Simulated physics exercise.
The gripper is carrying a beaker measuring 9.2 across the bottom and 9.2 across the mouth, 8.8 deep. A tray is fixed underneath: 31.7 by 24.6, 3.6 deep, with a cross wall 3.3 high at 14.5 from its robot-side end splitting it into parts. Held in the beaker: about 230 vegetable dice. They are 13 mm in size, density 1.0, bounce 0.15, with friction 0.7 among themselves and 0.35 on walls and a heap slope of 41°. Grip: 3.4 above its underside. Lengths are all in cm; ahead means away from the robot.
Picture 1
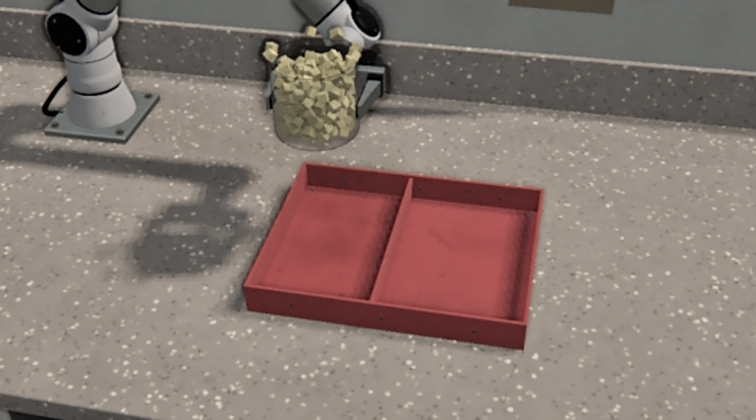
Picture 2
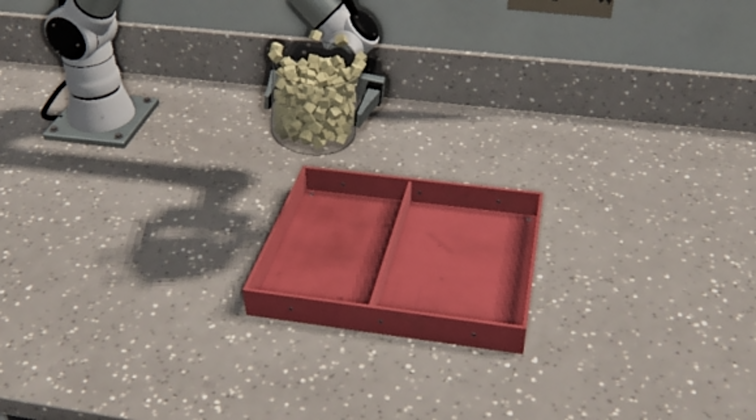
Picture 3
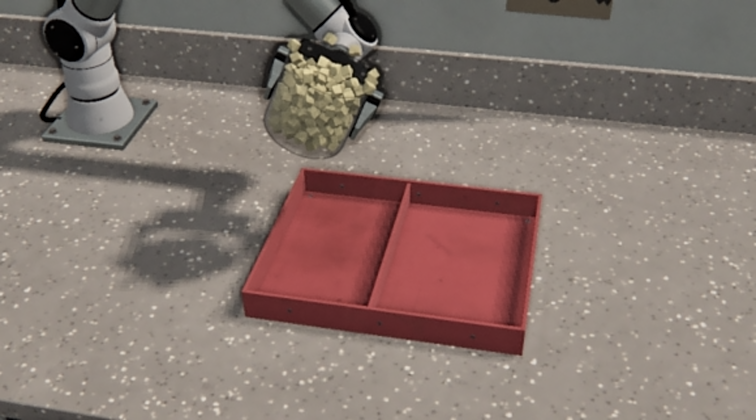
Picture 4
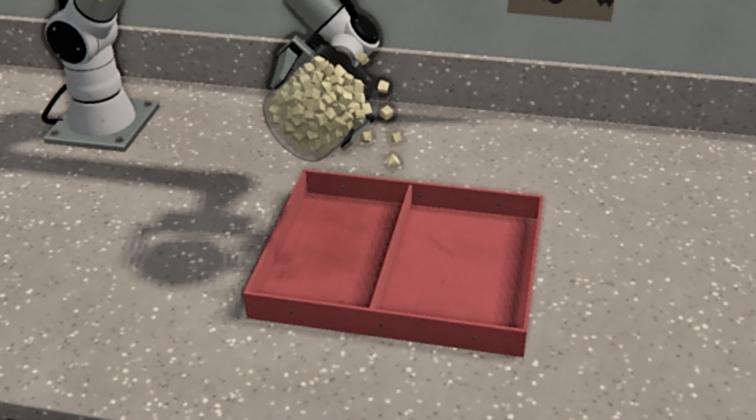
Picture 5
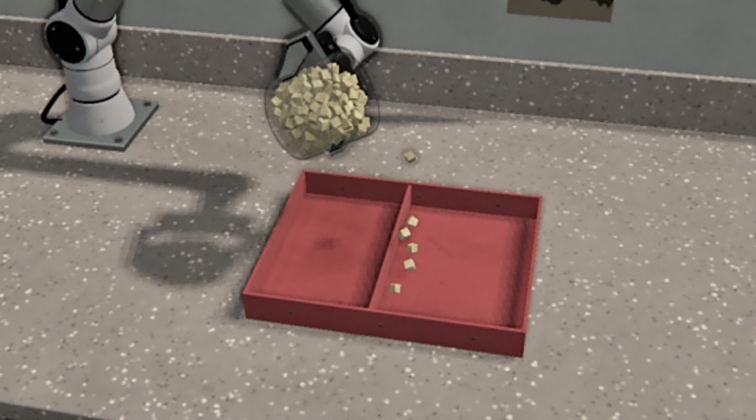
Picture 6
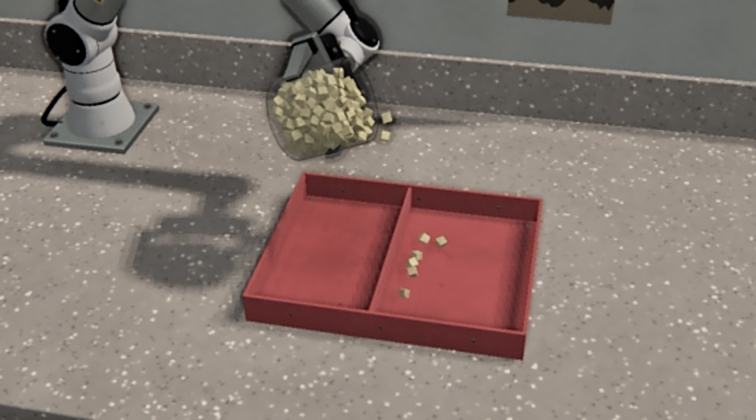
Robot gripper tilting a clear beaker of pale vegetable dice, a few cubes dropping into the right section of a divided red tray.
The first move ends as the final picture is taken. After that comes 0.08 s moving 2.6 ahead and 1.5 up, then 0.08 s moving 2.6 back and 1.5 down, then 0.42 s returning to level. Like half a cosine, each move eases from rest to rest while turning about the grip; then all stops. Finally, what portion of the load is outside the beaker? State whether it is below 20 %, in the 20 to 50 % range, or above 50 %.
It is in the 20 to 50 % range.
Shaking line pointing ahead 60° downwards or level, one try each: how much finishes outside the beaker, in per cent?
Near 5 and 30 percent respectively.
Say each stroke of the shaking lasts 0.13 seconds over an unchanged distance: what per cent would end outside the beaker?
About 15 per cent, then.
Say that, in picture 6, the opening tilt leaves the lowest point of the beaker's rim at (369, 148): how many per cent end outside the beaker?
75 %.
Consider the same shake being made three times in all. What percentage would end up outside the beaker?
In that case it would be near 65 percent.
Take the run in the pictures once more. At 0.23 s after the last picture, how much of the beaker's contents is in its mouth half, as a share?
Share in the mouth half: About 60 %.
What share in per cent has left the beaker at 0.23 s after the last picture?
Around 40 percent at that moment.
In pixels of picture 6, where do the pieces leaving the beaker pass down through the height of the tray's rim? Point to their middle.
I'd put it somewhere near (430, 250).
Then, 0.23 s on, tilted 62° forward, highest piece 25 above the table; 142 in the beaker, 8 in the far-side part, 79 in flight or on a rim.
Then, 0.46 s on, tilted 12° forward, highest piece 27 above the table; 131 in the beaker, 95 in the far-side part, 1 in the robot-side part, 2 in flight or on a rim.
Then, 0.78 s on, level, highest piece 26 above the table; 131 in the beaker, 97 in the far-side part, 1 in the robot-side part.
Then, 1.83 s on, level, highest piece 26 above the table; 131 in the beaker, 97 in the far-side part, 1 in the robot-side part.
In the end, 131 in the beaker, 97 in the far-side part, 1 in the robot-side part. That is 43 % outside the beaker.
